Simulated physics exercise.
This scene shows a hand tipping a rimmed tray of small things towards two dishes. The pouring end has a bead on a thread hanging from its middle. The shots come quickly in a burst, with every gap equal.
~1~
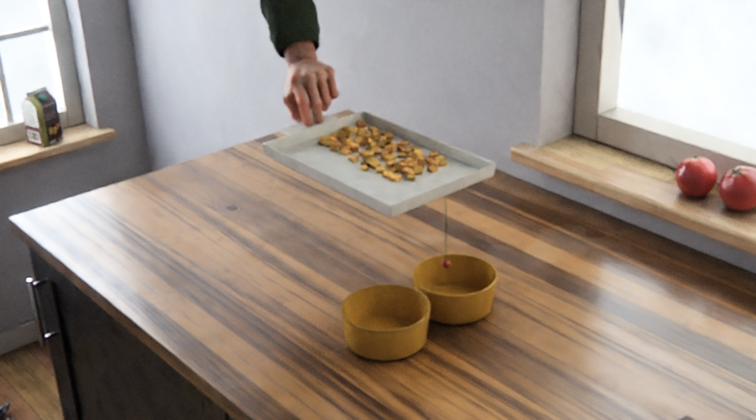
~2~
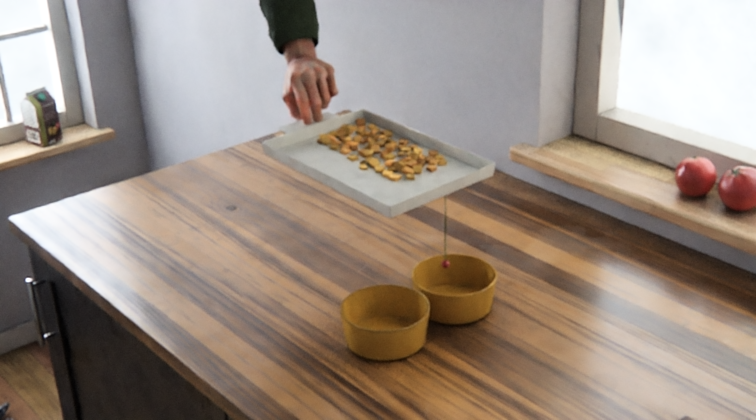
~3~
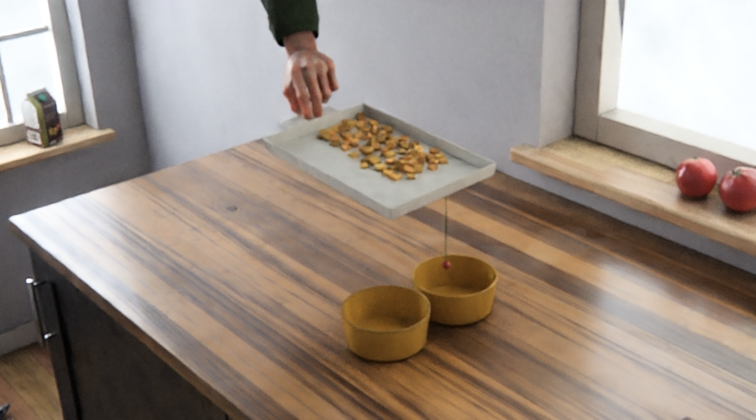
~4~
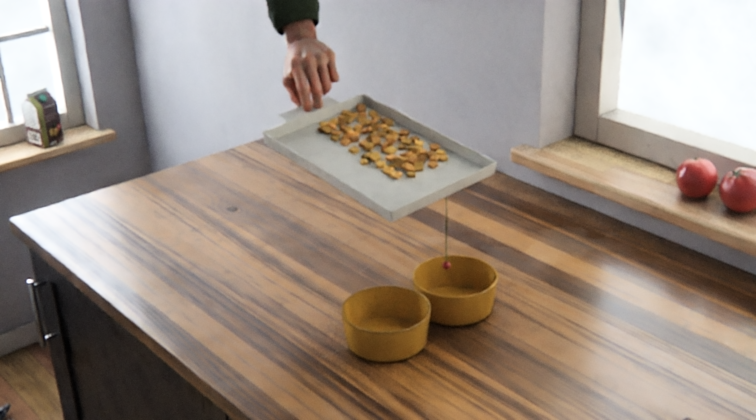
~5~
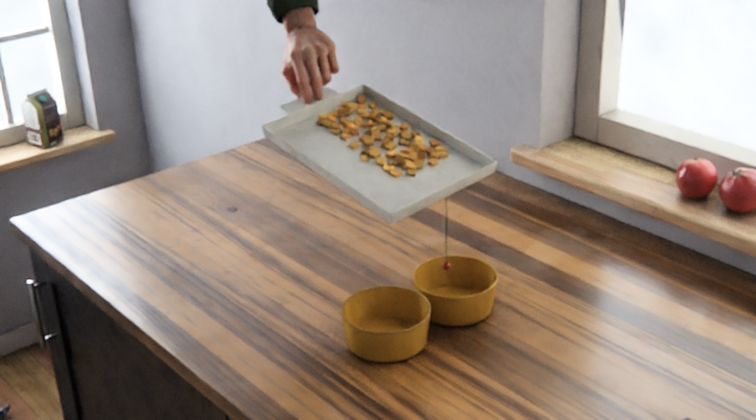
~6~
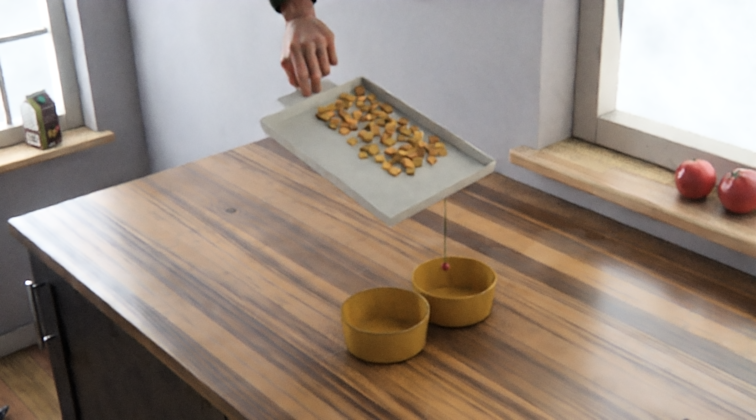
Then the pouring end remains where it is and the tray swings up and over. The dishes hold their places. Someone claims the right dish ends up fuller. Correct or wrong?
Wrong - the left dish ends fuller.
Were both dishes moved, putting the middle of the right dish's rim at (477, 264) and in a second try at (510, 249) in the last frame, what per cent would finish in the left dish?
That makes 90 per cent, followed by 20 per cent.
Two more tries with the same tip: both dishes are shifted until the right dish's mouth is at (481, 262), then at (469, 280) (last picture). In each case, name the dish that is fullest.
First place: The leftmost dish. Second place: The leftmost dish.
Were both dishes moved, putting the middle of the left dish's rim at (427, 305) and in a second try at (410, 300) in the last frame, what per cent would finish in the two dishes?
First case 80 in a hundred, second case 90 in a hundred.
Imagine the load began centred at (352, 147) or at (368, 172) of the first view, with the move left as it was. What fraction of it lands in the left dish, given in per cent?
Around 80 percent the first time, around 90 percent the second.
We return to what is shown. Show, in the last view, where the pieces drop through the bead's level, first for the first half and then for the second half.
Around (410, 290) first; around (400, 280) second.
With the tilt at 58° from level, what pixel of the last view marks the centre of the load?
Somewhere about pixel (398, 188).
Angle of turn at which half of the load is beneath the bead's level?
It's turned some 110 degrees by then.
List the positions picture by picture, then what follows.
The first frame shows corners of the pouring end near (391, 205) and (494, 163), level; middle of the load near (377, 152), cereal squares; left dish near (415, 338); right dish near (485, 303); bead on its thread near (446, 264).
The second frame shows corners of the pouring end near (390, 205) and (493, 163), level; middle of the load near (376, 150).
The third frame shows corners of the pouring end near (391, 207) and (494, 163), tipped barely, lowest at the left corner; middle of the load near (376, 147).
The fourth frame shows corners of the pouring end near (392, 210) and (495, 162), tipped a little, lowest at the left corner; middle of the load near (377, 142).
The fifth frame shows corners of the pouring end near (392, 213) and (495, 161), tipped a little, lowest at the left corner; middle of the load near (377, 137).
The sixth frame shows corners of the pouring end near (391, 216) and (494, 161), tipped a little, lowest at the left corner; middle of the load near (376, 132); left dish near (415, 340); right dish near (484, 305).
Shortly afterwards, tray tipped steeply; all but a few on the tray; a little in the air.
Next, tray tipped right over; the bulk on the tray; a little in the left dish; only a few in the right dish.
Some moments later, tray tipped past a quarter turn; the bulk in the left dish; a little in the right dish; a little outside both.
In the end, tray tipped past a quarter turn; the bulk in the left dish; a little in the right dish; a little outside both.
